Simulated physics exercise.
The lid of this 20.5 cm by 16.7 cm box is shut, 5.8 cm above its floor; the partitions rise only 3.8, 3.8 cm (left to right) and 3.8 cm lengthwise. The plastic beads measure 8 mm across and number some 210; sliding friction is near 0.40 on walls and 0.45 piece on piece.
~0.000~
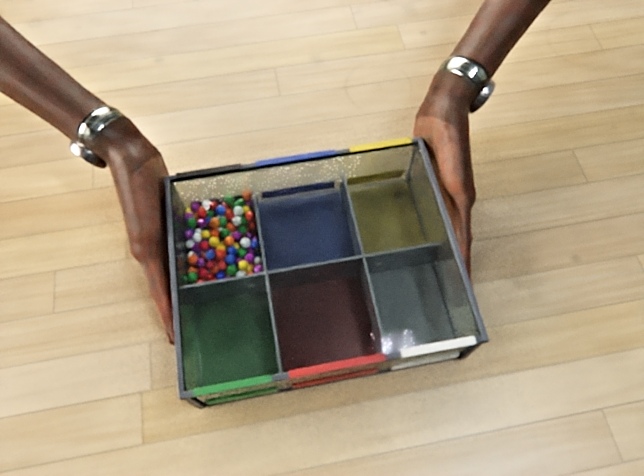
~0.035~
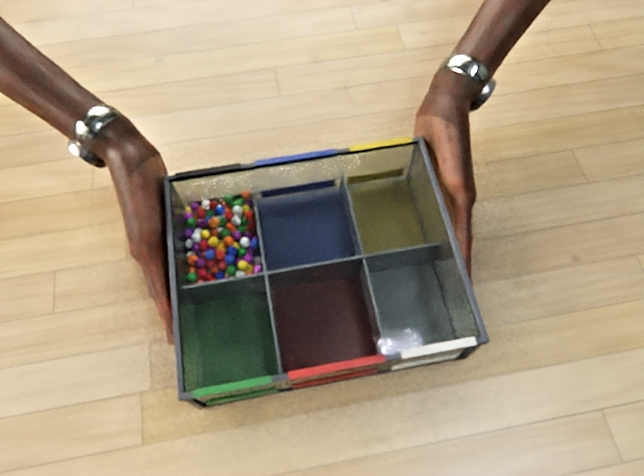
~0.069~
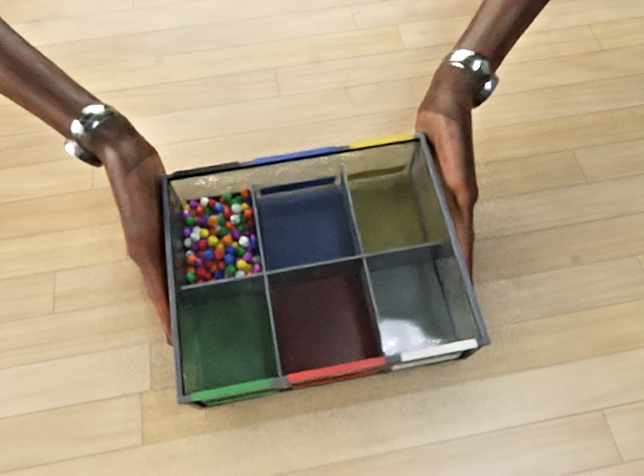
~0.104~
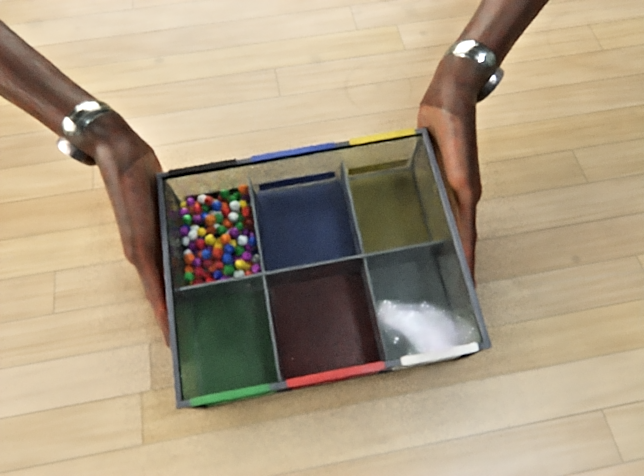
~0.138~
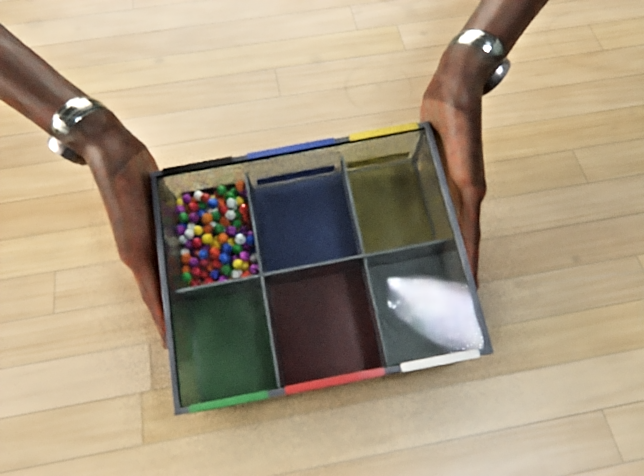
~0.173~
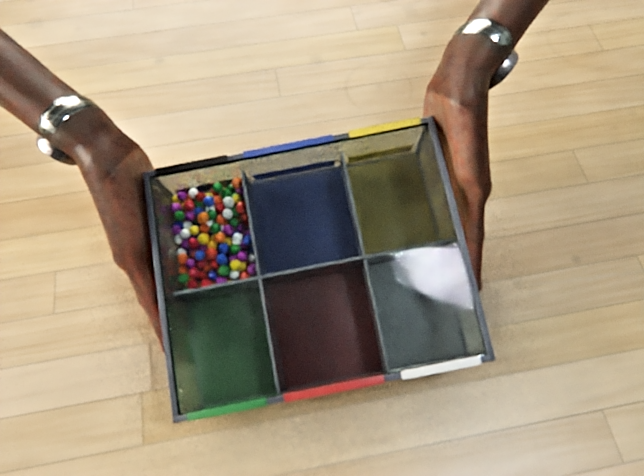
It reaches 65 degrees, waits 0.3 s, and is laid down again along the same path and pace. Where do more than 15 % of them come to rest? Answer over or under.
Red: Under, blue: Under, green: Over, yellow: Under, white: Under, black: Over.
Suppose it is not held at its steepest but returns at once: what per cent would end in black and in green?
Black 80, green 20.
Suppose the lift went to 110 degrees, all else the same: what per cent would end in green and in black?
Then: Green 45; black 55.
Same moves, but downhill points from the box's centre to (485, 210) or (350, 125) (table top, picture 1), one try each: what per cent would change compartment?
About 20 and 5 per cent.
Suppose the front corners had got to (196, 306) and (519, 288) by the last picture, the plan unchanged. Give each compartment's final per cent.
Red 0, blue 10, green 0, yellow 0, white 0, black 90.
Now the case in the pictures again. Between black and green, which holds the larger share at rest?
The black compartment.
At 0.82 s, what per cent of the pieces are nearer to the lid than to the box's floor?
Roughly 20 per cent.
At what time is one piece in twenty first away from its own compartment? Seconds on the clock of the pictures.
At about 0.65 s.
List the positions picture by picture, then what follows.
The first picture shows box tilt 0 degrees, front corners at (185, 392) and (481, 337); black 100 %.
The second picture shows box tilt 1 degrees, front corners at (185, 393) and (481, 337).
The third picture shows box tilt 2 degrees, front corners at (184, 397) and (482, 339).
The fourth picture shows box tilt 5 degrees, front corners at (183, 402) and (484, 343), lowest corner left front.
The fifth picture shows box tilt 9 degrees, front corners at (181, 408) and (485, 348), lowest corner left front.
The sixth picture shows box tilt 14 degrees, front corners at (179, 415) and (487, 355), lowest corner left front; black 100 %. The box's pace is about 120 degrees a second.
After 0.82 s, tilt 65 degrees; green 15 %, black 85 %.
Then, at 1.26 s, tilt 36 degrees; green 25 %, black 75 %.
Then, at 1.77 s, tilt 0 degrees; green 25 %, black 75 %.
By 2.2 s all is still; red 0 %, blue 0 %, green 25 %, yellow 0 %, white 0 %, black 75 %.
